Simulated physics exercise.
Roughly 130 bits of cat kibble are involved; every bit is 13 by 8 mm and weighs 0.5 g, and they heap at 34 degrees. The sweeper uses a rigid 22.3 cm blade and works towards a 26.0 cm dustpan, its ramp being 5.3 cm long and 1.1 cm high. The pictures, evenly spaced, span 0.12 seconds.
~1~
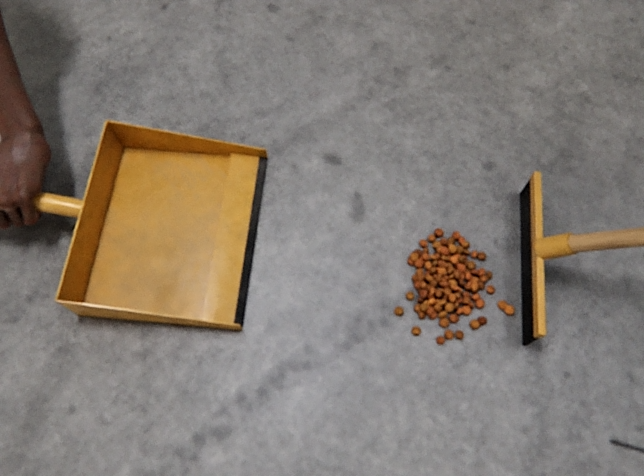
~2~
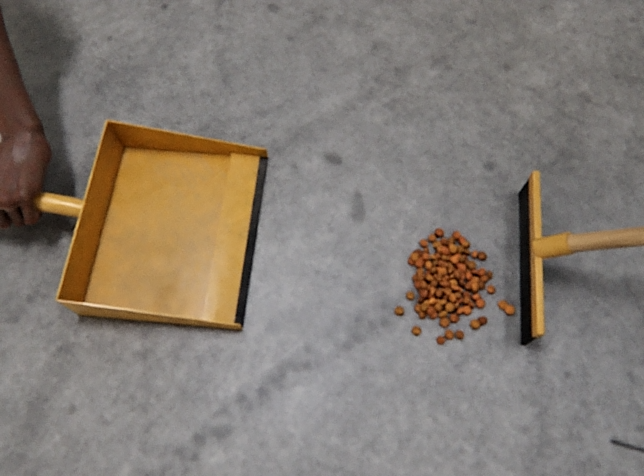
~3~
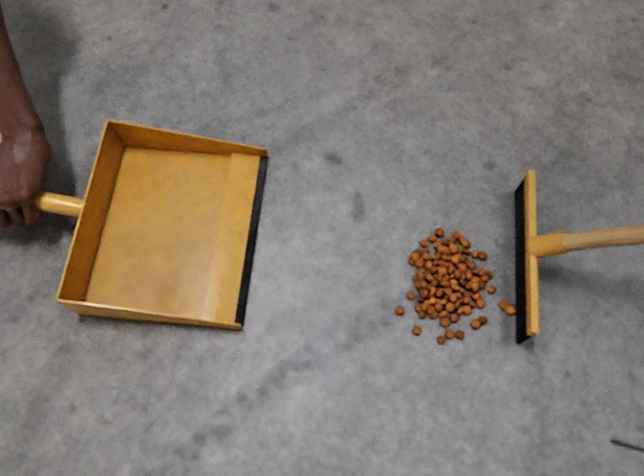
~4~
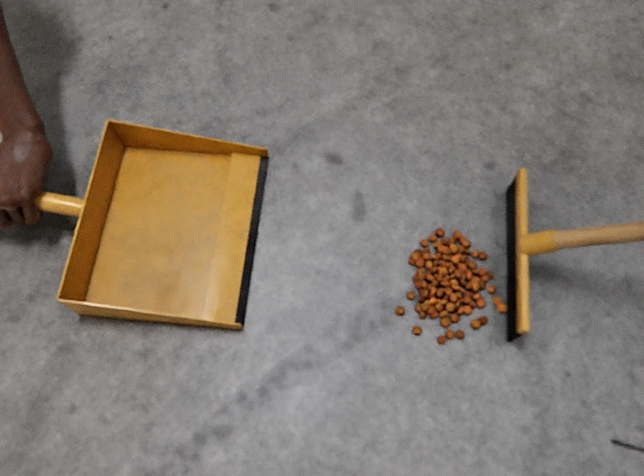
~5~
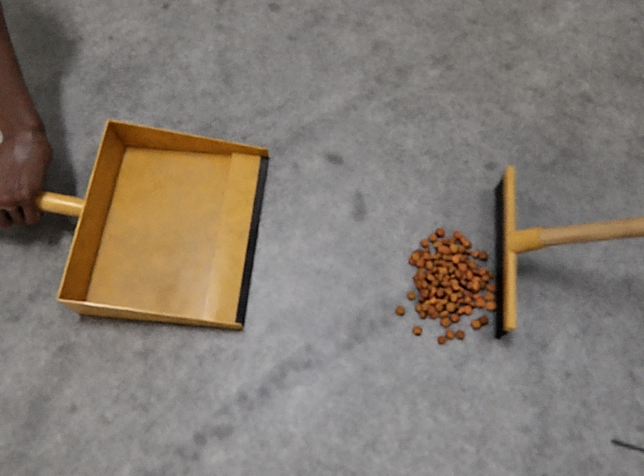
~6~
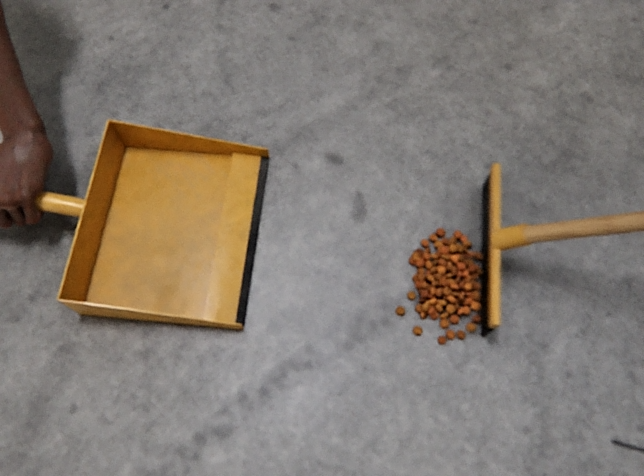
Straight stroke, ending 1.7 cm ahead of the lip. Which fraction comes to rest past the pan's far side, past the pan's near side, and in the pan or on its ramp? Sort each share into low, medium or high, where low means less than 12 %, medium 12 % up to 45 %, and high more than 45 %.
Shares - past the pan's far side: Low, past the pan's near side: Low, in the pan or on its ramp: High.
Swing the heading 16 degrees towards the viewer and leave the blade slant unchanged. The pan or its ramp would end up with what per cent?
It comes to roughly 55 in a hundred.
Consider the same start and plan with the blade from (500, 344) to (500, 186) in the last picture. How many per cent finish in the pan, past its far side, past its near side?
Pan 35; far 0; near 35.
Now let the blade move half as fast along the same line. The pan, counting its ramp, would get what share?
It would be around 45 percent.
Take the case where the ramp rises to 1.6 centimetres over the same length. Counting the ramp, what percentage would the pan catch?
With that ramp, near 60 per cent.
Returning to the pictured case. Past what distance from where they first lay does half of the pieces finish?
Median shift: Approx. 30 cm.
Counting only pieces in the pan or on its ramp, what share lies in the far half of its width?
Around 40 percent.
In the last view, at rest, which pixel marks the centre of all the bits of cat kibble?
At about (246, 247).
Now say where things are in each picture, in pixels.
Blade from (539, 334) to (535, 178), moved 0.0 cm, 0 of the pieces shifted so far; middle of the pieces at (445, 278); pan at (165, 231), in the first frame.
Blade from (537, 333) to (534, 178), moved 0.2 cm, 0 of the pieces shifted so far; middle of the pieces at (445, 278), in the second frame.
Blade from (532, 332) to (529, 177), moved 0.9 cm, 0 of the pieces shifted so far; middle of the pieces at (445, 278), in the third frame.
Blade from (522, 330) to (520, 175), moved 2.1 cm, 2 of the pieces shifted so far; middle of the pieces at (446, 277), in the fourth frame.
Blade from (509, 327) to (509, 173), moved 3.7 cm, 2 of the pieces shifted so far; middle of the pieces at (446, 278), in the fifth frame.
Blade from (493, 324) to (495, 170), moved 5.7 cm, 40 of the pieces shifted so far; middle of the pieces at (443, 277); pan at (167, 230), in the sixth frame.
Then, 0.17 s after the last picture, middle of the blade 17 cm from the lip; 0 % over the lip, far side 0 %, near side 0 %.
Then, 0.29 s after the last picture, middle of the blade 6 cm from the lip; 0 % over the lip, far side 0 %, near side 5 %.
Then, 0.54 s after the last picture, middle of the blade 2 cm from the lip; 60 % over the lip, far side 0 %, near side 5 %.
In the end, far side 0 %, near side 5 %, pan 60 %, in front of the lip or behind the blade 35 %.
